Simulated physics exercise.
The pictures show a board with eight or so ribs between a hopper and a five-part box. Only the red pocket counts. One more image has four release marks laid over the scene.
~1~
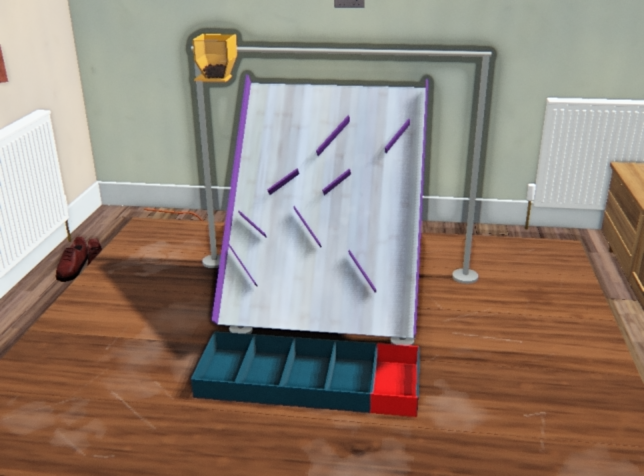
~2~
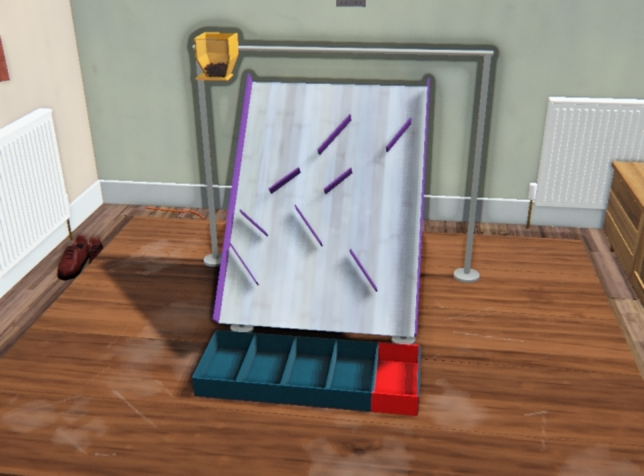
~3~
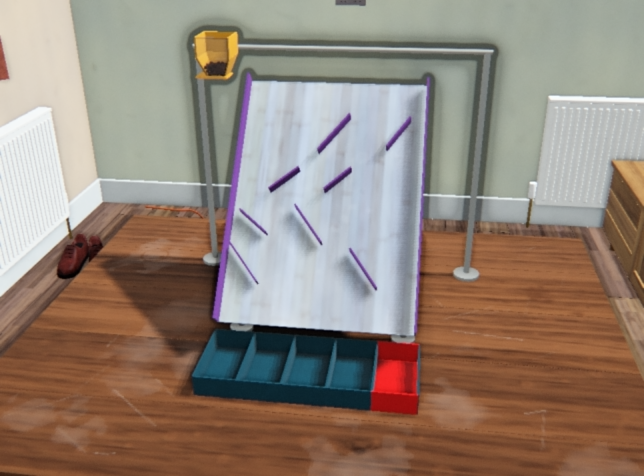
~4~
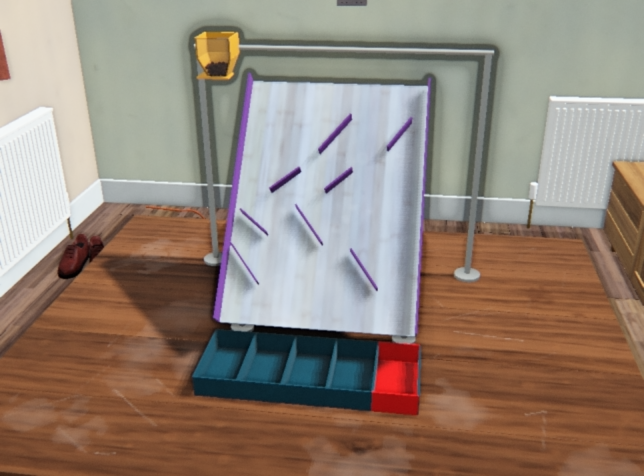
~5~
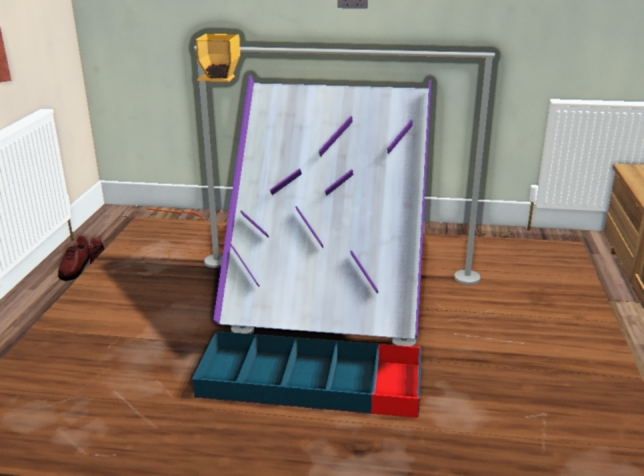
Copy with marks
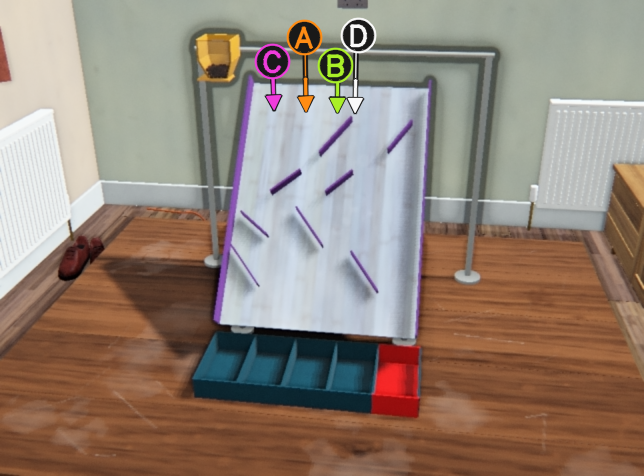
Nothing moves apart from a very slight shift of the whole view; the yellow hopper stays at the upper left of a grey rail, dark contents inside. Below it, a pale leaning board with slanted purple ribs stands still behind a box of four teal pockets and a red one at right.
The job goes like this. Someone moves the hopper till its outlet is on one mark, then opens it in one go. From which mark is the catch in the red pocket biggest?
D beats the others.
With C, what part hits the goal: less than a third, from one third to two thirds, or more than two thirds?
Less than a third.
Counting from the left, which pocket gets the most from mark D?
The fifth.
On the marked copy, mark A meets the board at (305, 106); mark B meets the board at (337, 107); mark C meets the board at (273, 104); mark D meets the board at (355, 107).
With A, a small part in the red pocket, most in other pockets, a stray few held on the board, a small part outside the box.
With B, a small part in the red pocket, most in other pockets, a stray few held on the board, a small part outside the box.
With C, a stray few in the red pocket, nearly all in other pockets, a stray few held on the board.
With D, about half in the red pocket, about a third in other pockets, a small part outside the box.
